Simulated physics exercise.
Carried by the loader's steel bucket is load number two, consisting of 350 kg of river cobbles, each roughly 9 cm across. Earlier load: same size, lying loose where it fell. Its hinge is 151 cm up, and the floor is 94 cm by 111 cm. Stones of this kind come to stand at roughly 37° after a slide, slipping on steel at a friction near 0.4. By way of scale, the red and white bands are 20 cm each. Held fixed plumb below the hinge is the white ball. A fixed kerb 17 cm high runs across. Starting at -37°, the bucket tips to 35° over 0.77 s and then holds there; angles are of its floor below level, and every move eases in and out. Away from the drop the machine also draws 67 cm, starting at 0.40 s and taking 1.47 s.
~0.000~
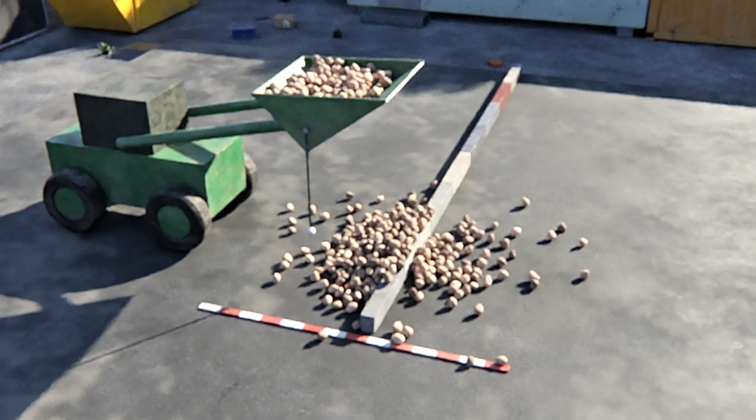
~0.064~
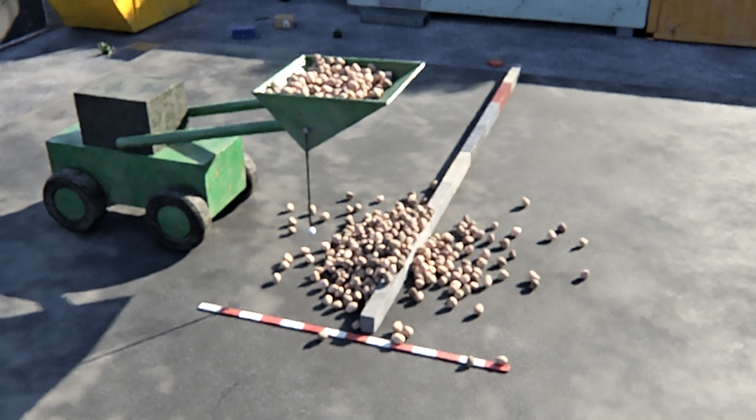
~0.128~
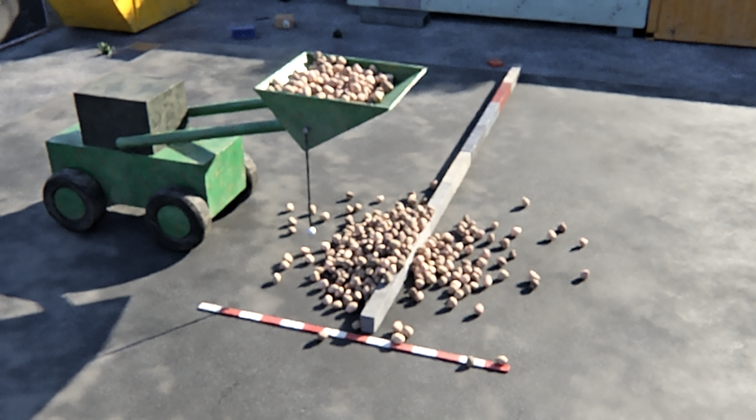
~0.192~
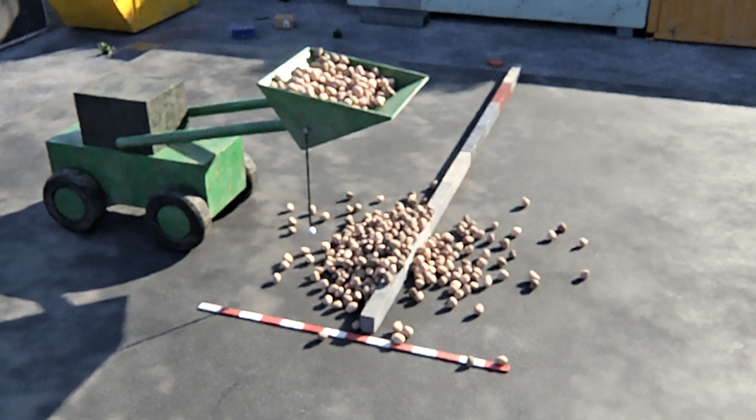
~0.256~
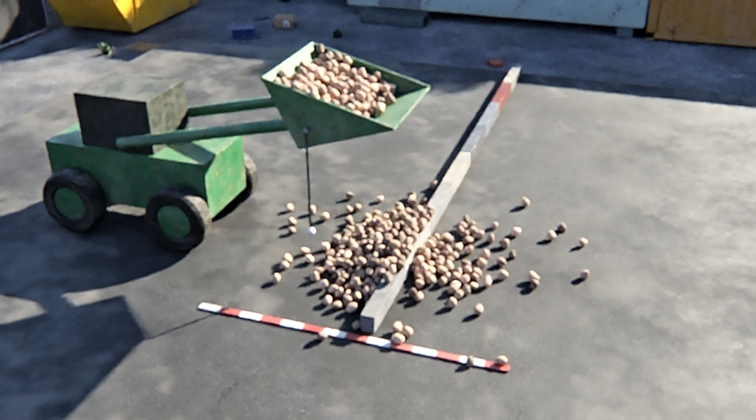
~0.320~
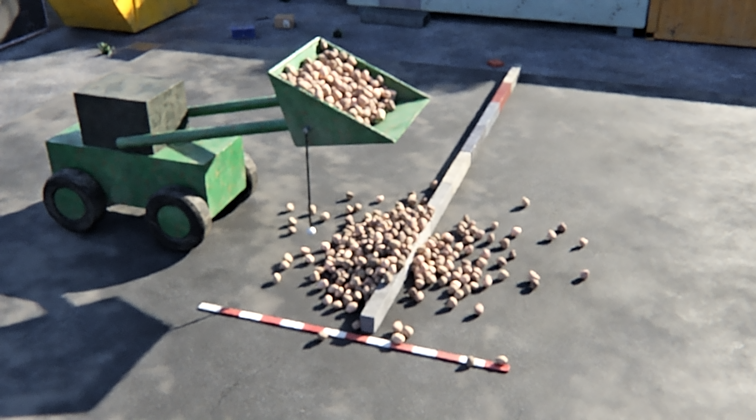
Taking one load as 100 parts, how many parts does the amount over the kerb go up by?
42 parts.
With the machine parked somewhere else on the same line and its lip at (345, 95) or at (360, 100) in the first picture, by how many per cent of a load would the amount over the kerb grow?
Roughly 5 and 15 percent, in that order.
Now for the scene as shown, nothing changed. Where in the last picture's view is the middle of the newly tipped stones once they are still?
They settle centred around (396, 248).
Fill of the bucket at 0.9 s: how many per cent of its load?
80 %.
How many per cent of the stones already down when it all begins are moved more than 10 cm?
Some 15 percent, give or take.
After 0.6 s the floor is at 24°; in per cent of one load, 100 in the bucket, 78 on this side of the kerb, 22 over the kerb; the foremost stones are at (546, 267).
After 0.9 s the floor is at 35°; in per cent of one load, 79 in the bucket, 99 on this side of the kerb, 22 over the kerb; the foremost stones are at (546, 267).
After 2.3 s the floor is at 35°; in per cent of one load, 0 in the bucket, 136 on this side of the kerb, 64 over the kerb; the foremost stones are at (567, 282).
After 5.0 s the floor is at 35°; in per cent of one load, 0 in the bucket, 135 on this side of the kerb, 65 over the kerb; the foremost stones are at (567, 282). Net gain over the kerb, 42.
